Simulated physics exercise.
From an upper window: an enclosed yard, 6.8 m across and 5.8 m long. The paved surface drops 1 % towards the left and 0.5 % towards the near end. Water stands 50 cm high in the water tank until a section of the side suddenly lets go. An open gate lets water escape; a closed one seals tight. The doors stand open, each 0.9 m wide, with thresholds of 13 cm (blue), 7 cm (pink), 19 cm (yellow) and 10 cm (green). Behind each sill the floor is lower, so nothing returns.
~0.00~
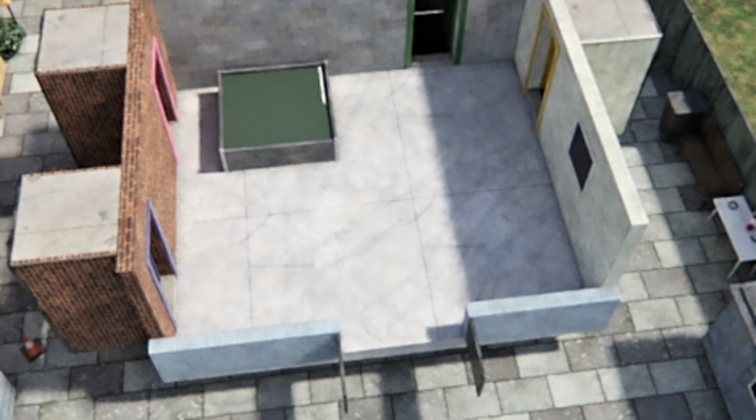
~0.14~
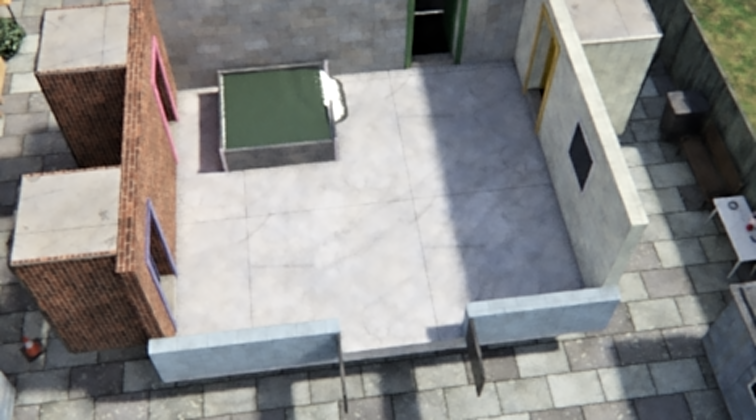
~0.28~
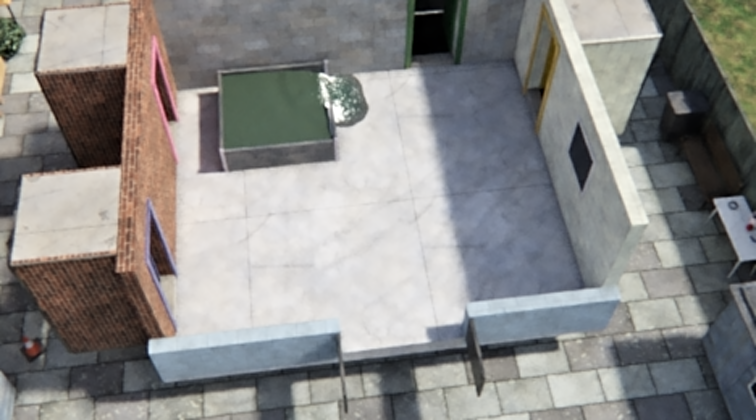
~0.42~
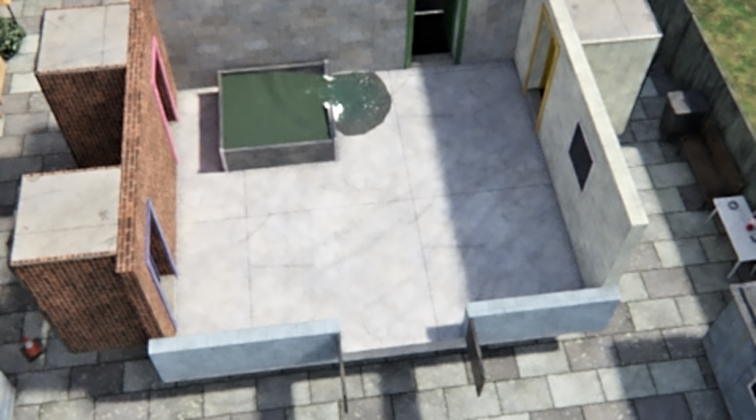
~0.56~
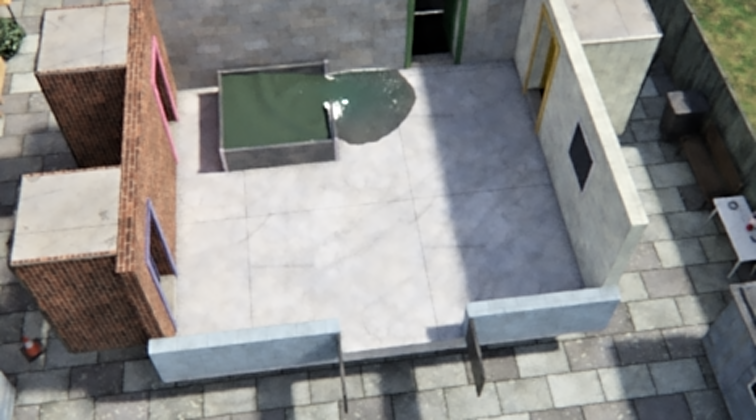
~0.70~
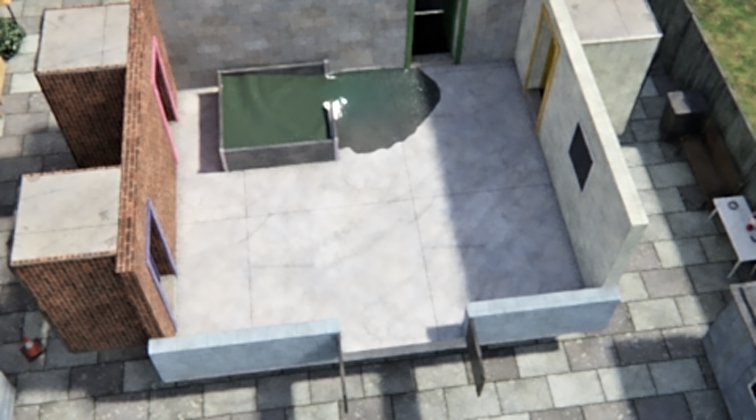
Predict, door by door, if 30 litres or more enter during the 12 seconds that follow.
Within that time: At the blue door it does not reach the limit; at the pink door it does not reach the limit; at the yellow door it keeps below the limit; at the green door it stays under the limit.
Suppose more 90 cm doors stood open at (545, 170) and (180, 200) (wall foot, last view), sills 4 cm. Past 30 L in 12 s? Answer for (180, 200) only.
There: Not over.
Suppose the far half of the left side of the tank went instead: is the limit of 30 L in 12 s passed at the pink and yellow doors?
Then: Pink above, yellow below.
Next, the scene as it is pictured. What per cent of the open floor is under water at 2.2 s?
Some 25 per cent of it.
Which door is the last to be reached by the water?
The blue one.
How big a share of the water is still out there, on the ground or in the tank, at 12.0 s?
Some 88 per cent remains.
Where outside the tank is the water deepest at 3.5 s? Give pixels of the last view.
Around (514, 85).
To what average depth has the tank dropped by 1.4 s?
About 38 cm.
After 1.4 s water covers 20 % of the floor and is deepest (28 cm) near (334, 97); blue door not reached, pink door not reached, yellow door not reached, green door 10 cm at the sill, 0 L in.
After 2.2 s water covers 25 % of the floor and is deepest (27 cm) near (512, 79); blue door not reached, pink door not reached, yellow door 21 cm at the sill, 0 L in, green door 10 cm at the sill, 0 L in.
After 3.5 s water covers 30 % of the floor and is deepest (21 cm) near (514, 85); blue door not reached, pink door not reached, yellow door 19 cm at the sill, 6 L in, green door 7 cm at the sill, 0 L in.
After 7.0 s water covers 65 % of the floor and is deepest (12 cm) near (539, 314); blue door not reached, pink door 1 cm at the sill, 0 L in, yellow door 10 cm at the sill, 7 L in, green door 8 cm at the sill, 3 L in.
After 12.0 s water covers 85 % of the floor and is deepest (12 cm) near (176, 359); blue door 10 cm at the sill, 0 L in, pink door 1 cm at the sill, 0 L in, yellow door 3 cm at the sill, 7 L in, green door 5 cm at the sill, 3 L in.
